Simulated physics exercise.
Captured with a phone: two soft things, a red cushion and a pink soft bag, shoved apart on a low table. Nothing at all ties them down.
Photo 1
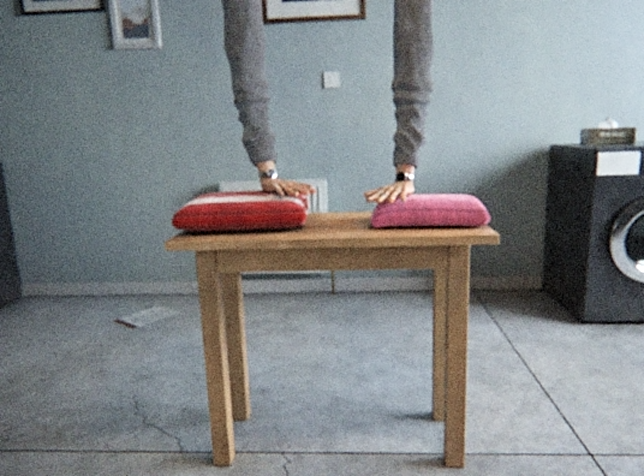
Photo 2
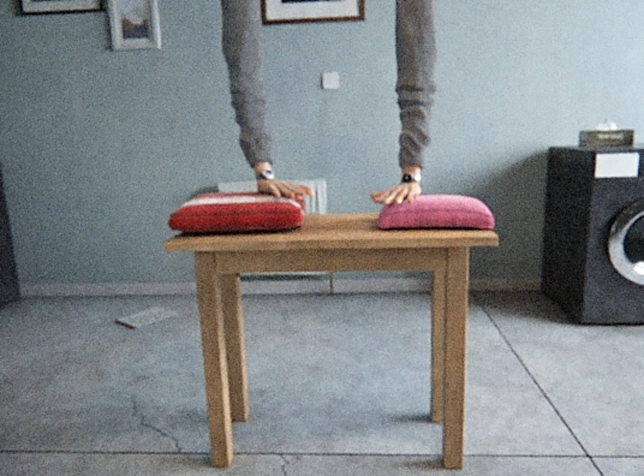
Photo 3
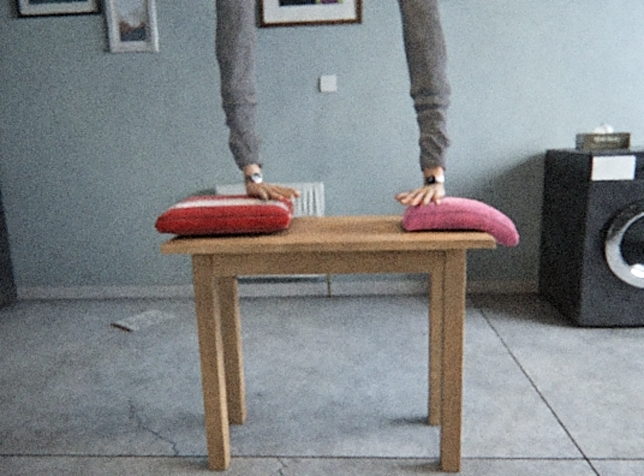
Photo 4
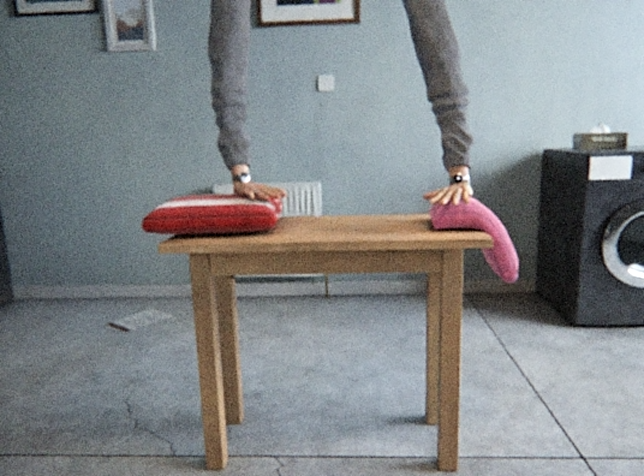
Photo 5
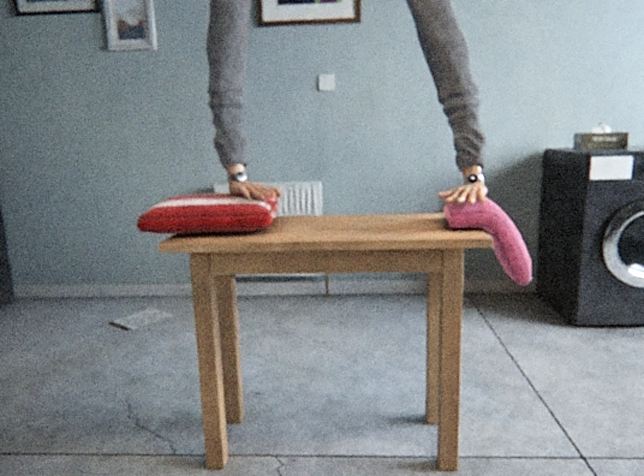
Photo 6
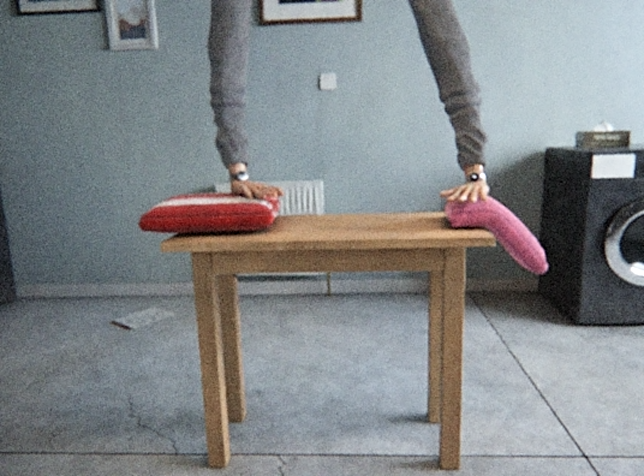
A red cushion and a pink soft bag were pushed apart by two hands on a wooden table, the red one sliding left while the pink one slid right, bent down over the edge and swung slightly outward.
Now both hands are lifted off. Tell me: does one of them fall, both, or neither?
It goes like this: The red cushion does not fall, the pink soft bag falls.
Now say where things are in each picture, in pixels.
The first picture shows cushion tip (182, 218); soft bag tip (485, 215).
The second picture shows cushion tip (179, 219); soft bag tip (489, 220).
The third picture shows cushion tip (166, 221); soft bag tip (511, 238).
The fourth picture shows cushion tip (154, 221); soft bag tip (508, 275).
The fifth picture shows cushion tip (149, 221); soft bag tip (521, 277).
The sixth picture shows cushion tip (151, 220), a small part past the edge; soft bag tip (538, 266), well over half past the edge.
Then, 0.38 s after the last picture, cushion lying still; soft bag falling near (510, 336).
Then, 0.66 s after the last picture, cushion lying still; soft bag on the floor near (529, 429).
At rest, cushion lying still; soft bag on the floor near (535, 432). The red cushion holds its place and the pink soft bag slumps off the end.
